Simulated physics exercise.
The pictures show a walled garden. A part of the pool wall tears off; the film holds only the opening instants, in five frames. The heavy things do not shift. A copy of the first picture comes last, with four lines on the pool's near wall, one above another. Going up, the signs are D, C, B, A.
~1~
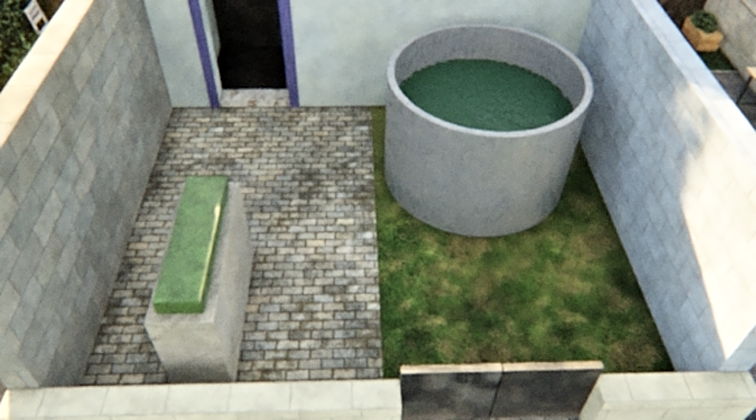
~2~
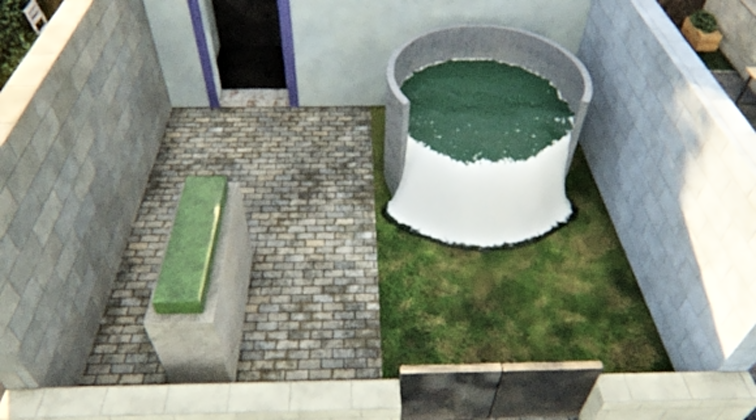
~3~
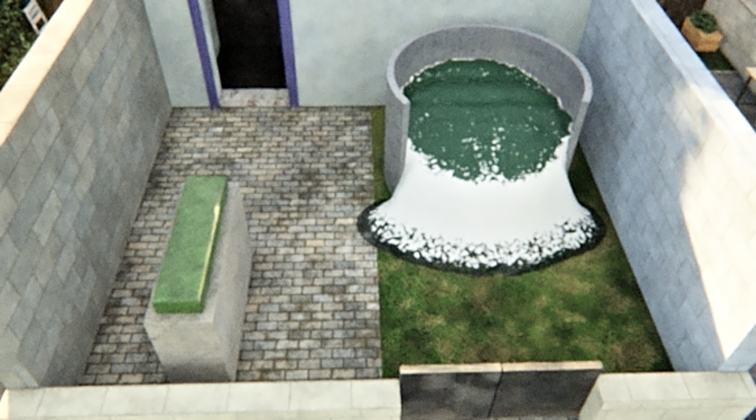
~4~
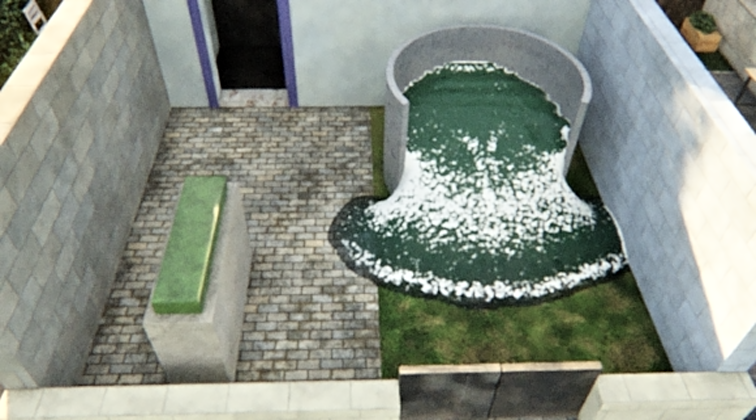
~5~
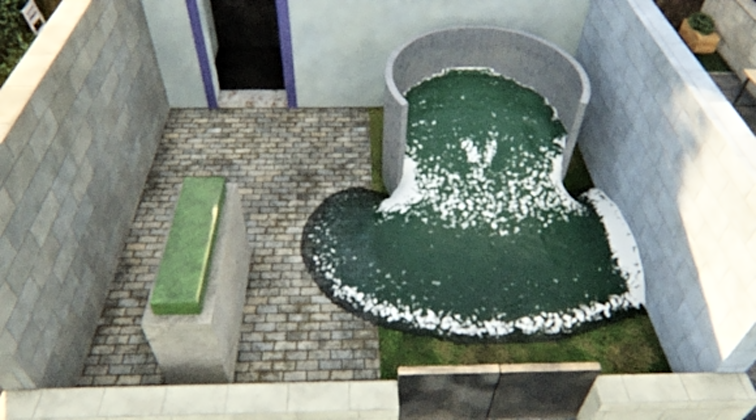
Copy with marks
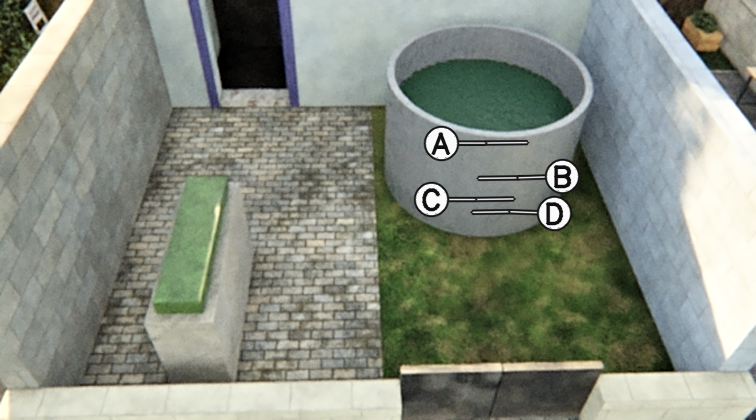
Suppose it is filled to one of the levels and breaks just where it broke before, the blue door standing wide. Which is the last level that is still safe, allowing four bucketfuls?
Use line C.
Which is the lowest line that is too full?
The answer is B.
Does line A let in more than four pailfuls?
Yes, that goes wrong.
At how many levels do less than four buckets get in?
Two of them.
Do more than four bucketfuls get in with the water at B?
Yes, it does.
In white, A at (506, 142); B at (498, 178); C at (494, 199); D at (491, 212); from the bottom up D, C, B, A.
With A, dozens of bucketfuls pour in.
With B, about 12 bucketfuls get in.
With C, a bucket or two gets in.
With D, nothing gets over.
